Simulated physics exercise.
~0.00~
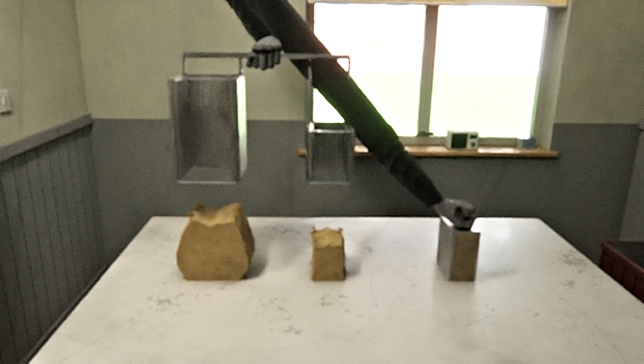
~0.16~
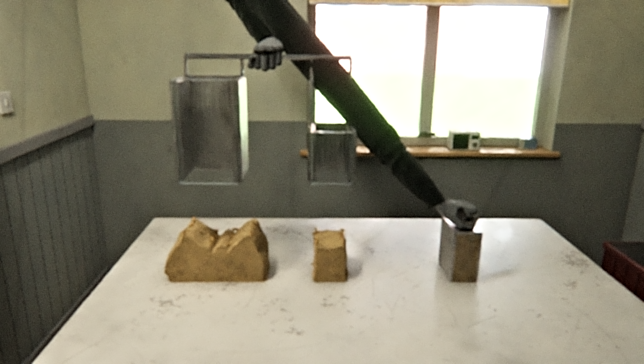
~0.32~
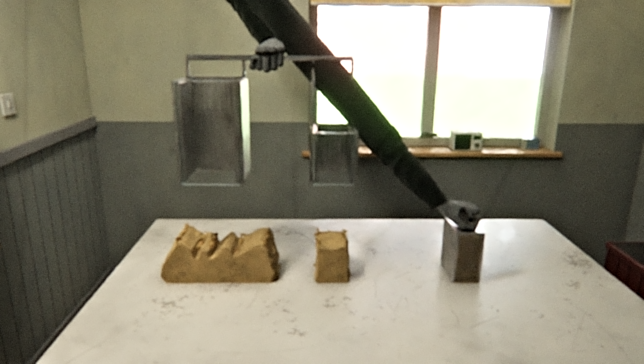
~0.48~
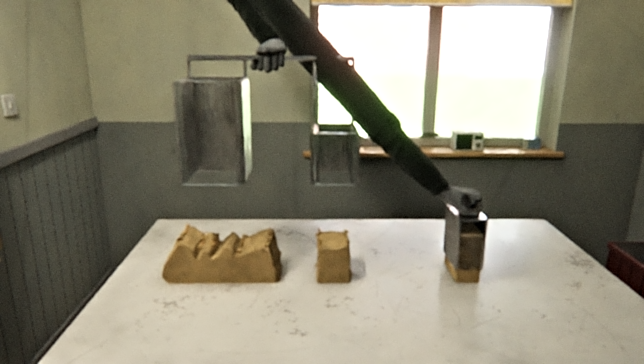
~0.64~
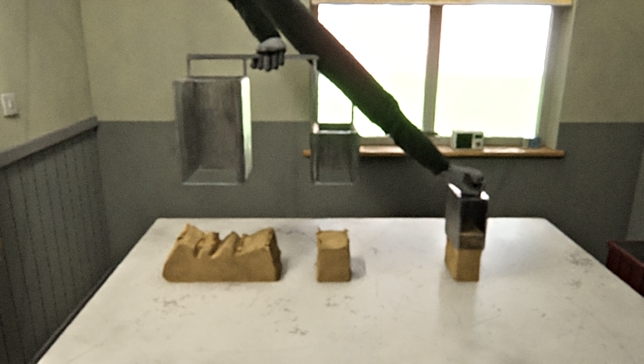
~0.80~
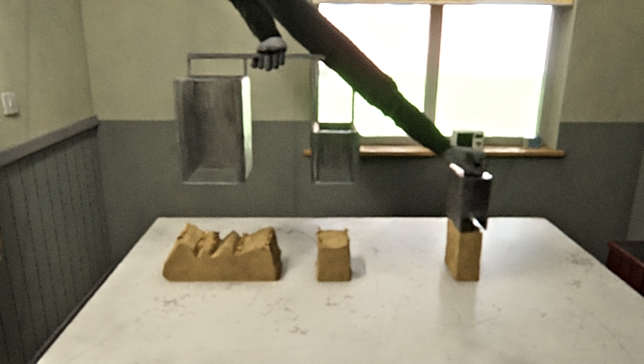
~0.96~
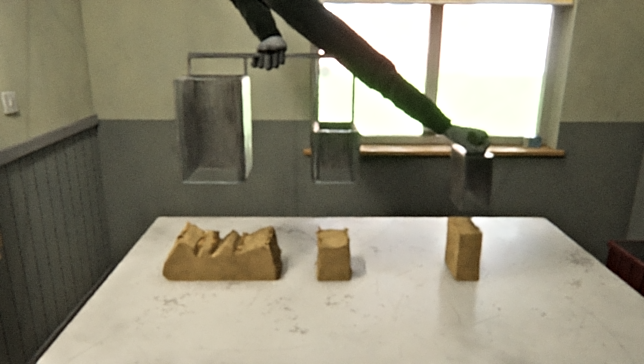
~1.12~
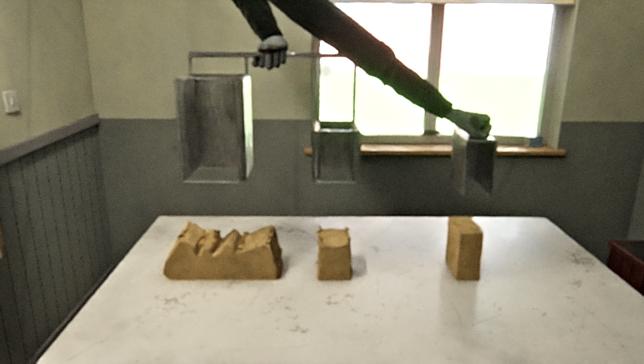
On a pale table by a window, a large sand block slumping into jagged lumps before a gloved hand lifts a tin off another, left standing.
